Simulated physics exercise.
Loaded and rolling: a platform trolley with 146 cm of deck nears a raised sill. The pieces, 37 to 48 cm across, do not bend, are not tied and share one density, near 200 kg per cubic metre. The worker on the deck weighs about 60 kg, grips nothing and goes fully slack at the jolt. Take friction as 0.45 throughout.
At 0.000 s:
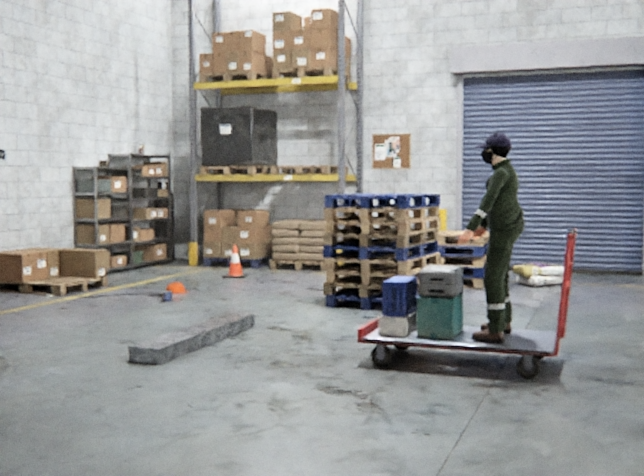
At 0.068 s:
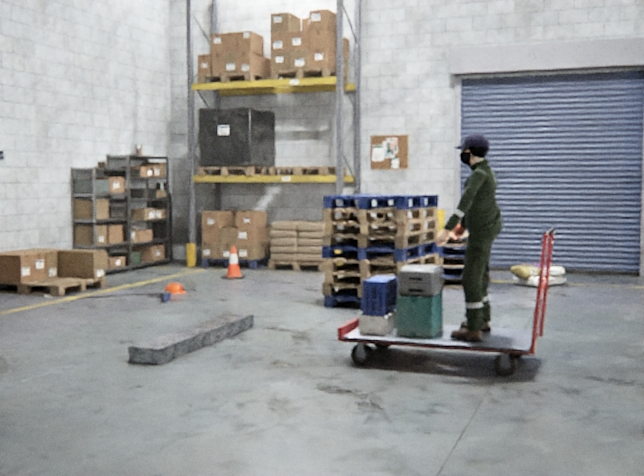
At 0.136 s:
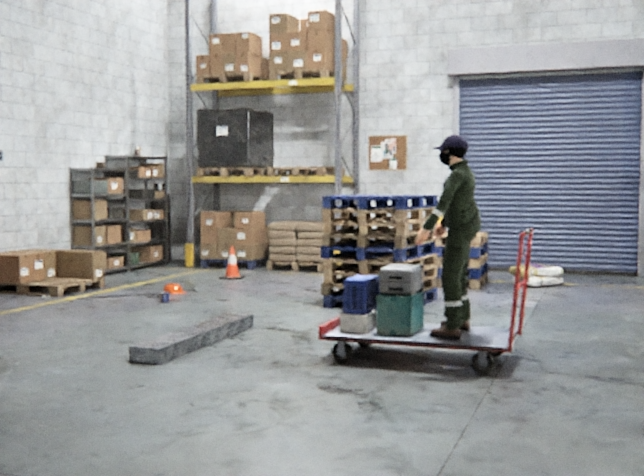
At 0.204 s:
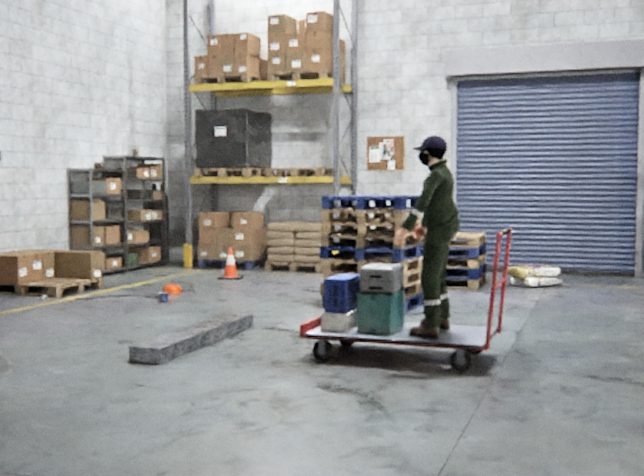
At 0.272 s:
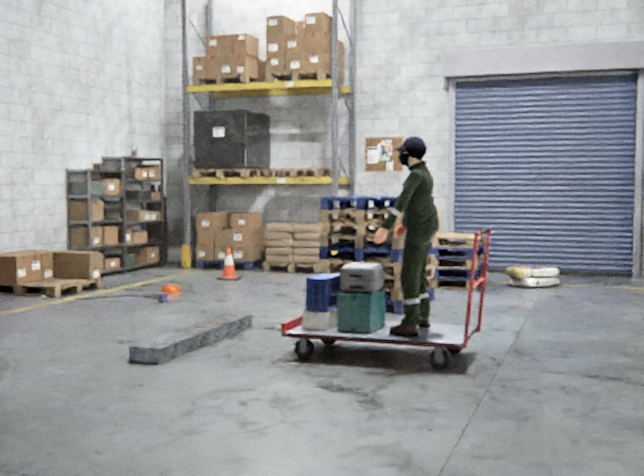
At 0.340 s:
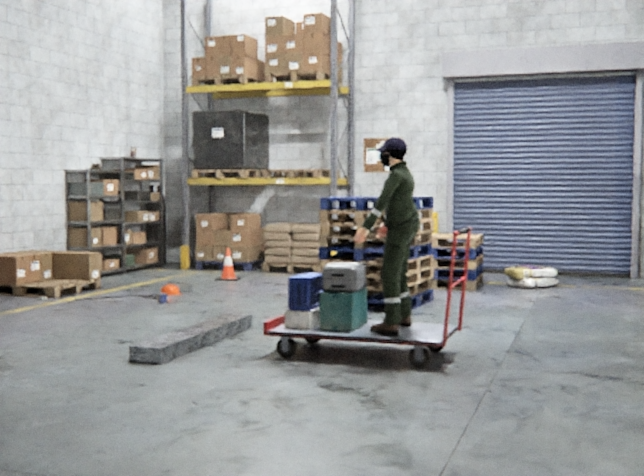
At first, a masked worker in green coveralls and a dark cap stands on a platform trolley loaded with blue, grey and teal containers, arms held forward. The trolley rolls steadily left across the warehouse floor, carrying the worker past stacked pallets and closer to a low grey sill.
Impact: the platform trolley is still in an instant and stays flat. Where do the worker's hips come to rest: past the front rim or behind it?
The worker's hips end beyond the front rim at this speed.
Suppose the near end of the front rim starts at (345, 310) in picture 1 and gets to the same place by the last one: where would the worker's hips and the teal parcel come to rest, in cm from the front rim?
Then hips 100 behind, teal 40 behind.
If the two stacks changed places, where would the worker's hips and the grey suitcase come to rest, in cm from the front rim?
Then hips 40 behind, grey 70 past.
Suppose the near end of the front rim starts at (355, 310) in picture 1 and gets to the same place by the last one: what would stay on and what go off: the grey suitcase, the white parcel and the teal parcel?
In that case grey off, white on, teal on.
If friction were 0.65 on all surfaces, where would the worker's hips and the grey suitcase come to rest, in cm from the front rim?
Then hips 20 past, grey 40 past.
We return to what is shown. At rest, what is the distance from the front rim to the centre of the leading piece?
Some 110 cm past it.
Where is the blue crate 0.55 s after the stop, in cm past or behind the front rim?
About 80 cm past the rim.
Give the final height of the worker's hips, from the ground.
Some 15 cm up.
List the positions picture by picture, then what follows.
In the first picture, hips (505, 228), teal parcel (441, 314), rim corner (359, 338); 160 cm still to roll.
In the second picture, hips (483, 228), teal parcel (420, 313), rim corner (340, 337); 143 cm still to roll.
In the third picture, hips (462, 227), teal parcel (401, 311), rim corner (320, 335); 127 cm still to roll.
In the fourth picture, hips (441, 227), teal parcel (381, 310), rim corner (301, 333); 110 cm still to roll.
In the fifth picture, hips (421, 227), teal parcel (362, 309), rim corner (283, 332); 94 cm still to roll.
In the sixth picture, hips (402, 226), teal parcel (344, 308), rim corner (265, 331); 78 cm still to roll. Speed about 2.4 m/s.
The wheels strike at 0.66 s.
After 1.21 s the worker's hips are 9 cm behind the rim, near (212, 273) in the last picture's view.
After 1.66 s the worker's hips are 32 cm past the rim, near (172, 317) in the last picture's view.
Final state at 2.4 s, past the rim, blue crate, grey suitcase and the worker's hips; behind it, white parcel and teal parcel.
